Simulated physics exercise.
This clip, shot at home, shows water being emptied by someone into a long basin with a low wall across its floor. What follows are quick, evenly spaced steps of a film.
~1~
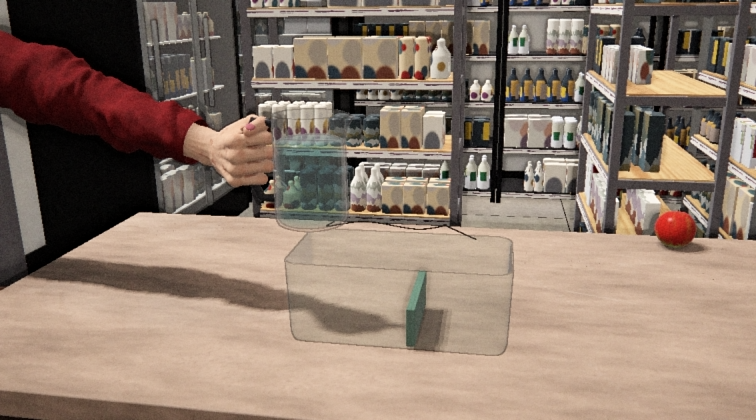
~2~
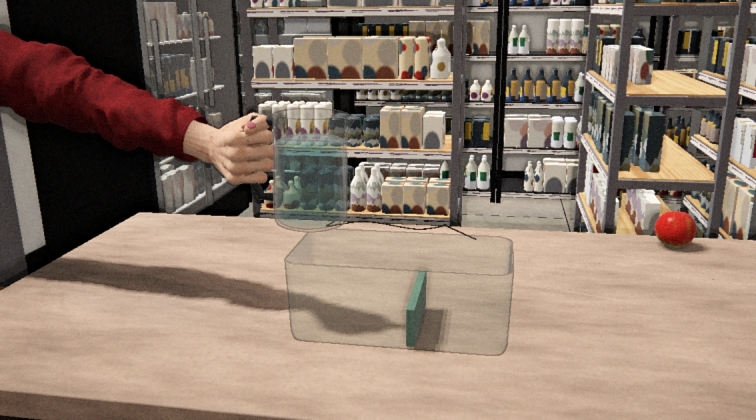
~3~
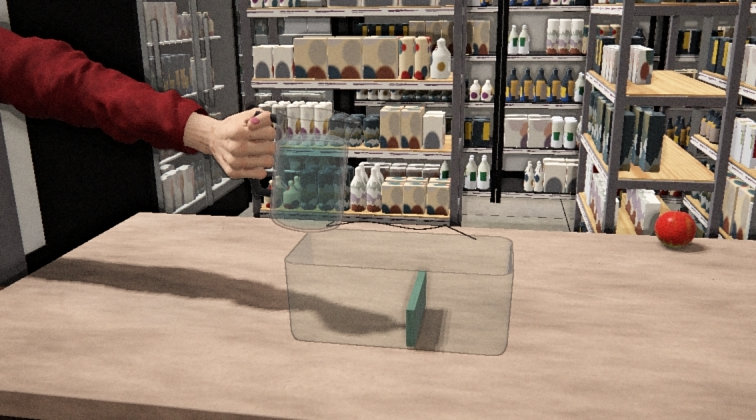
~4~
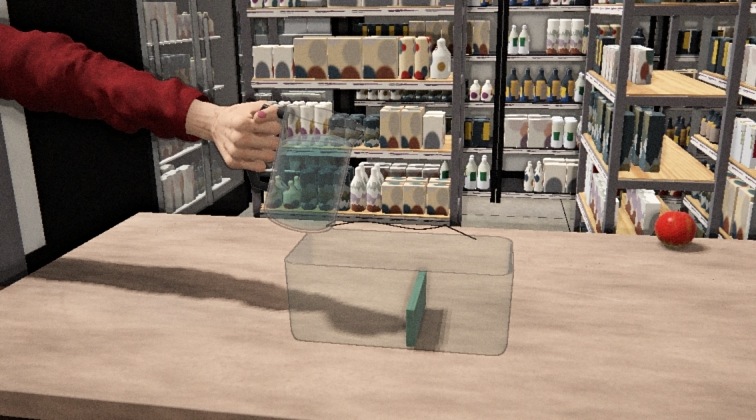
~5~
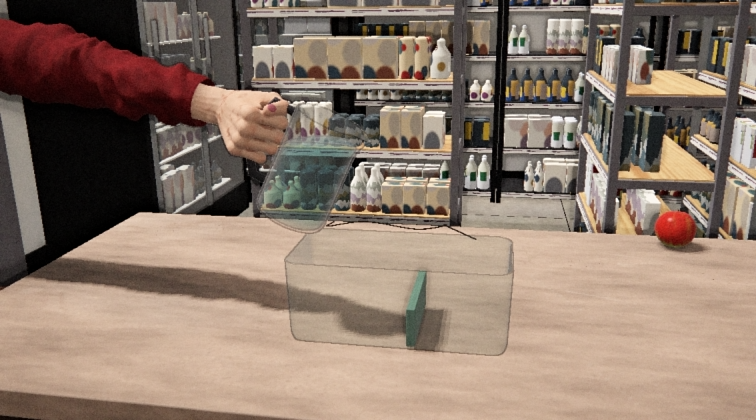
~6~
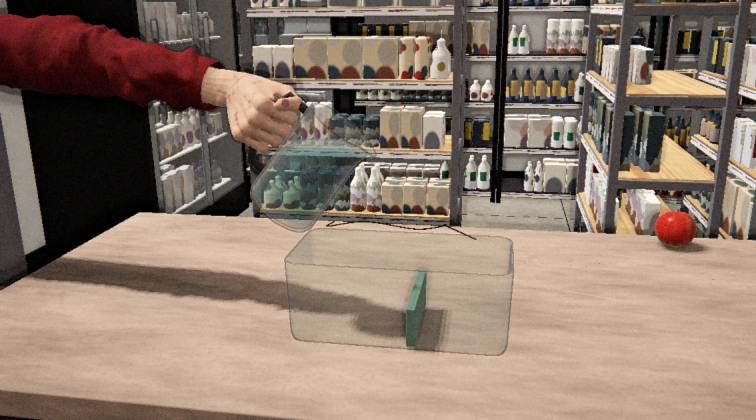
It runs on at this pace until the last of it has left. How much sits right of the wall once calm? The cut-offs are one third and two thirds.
The right side of the wall holds a middle share, one third to two thirds.
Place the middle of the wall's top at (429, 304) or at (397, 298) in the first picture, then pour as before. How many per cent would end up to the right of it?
The first position gives around 20 percent, the second around 95 percent.
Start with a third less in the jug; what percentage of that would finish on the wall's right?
Near 20 %.
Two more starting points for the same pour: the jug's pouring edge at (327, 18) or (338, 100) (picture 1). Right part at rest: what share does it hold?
Near 60 per cent for the first start, near 15 per cent for the second.
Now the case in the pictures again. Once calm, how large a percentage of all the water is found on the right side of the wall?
Something like 40 per cent, roughly.
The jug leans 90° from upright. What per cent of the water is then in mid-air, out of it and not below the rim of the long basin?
Near 15 parts in a hundred.
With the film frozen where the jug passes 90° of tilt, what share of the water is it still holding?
It works out to close to 75 percent.
A moment on, the jug is tipped on its side and 77 per cent is still to pour, 4 is left of the wall and 4 right of it.
Next, the jug is tipped right over and 32 per cent is still to pour, 29 is left of the wall and 24 right of it.
Then the jug is tipped right over and 9 per cent is still to pour, 46 is left of the wall and 40 right of it.
Later the jug is tipped right over and 1 per cent is still to pour, 57 is left of the wall and 40 right of it.
At rest 59 per cent lies left of the wall, 40 right of it and 1 outside.
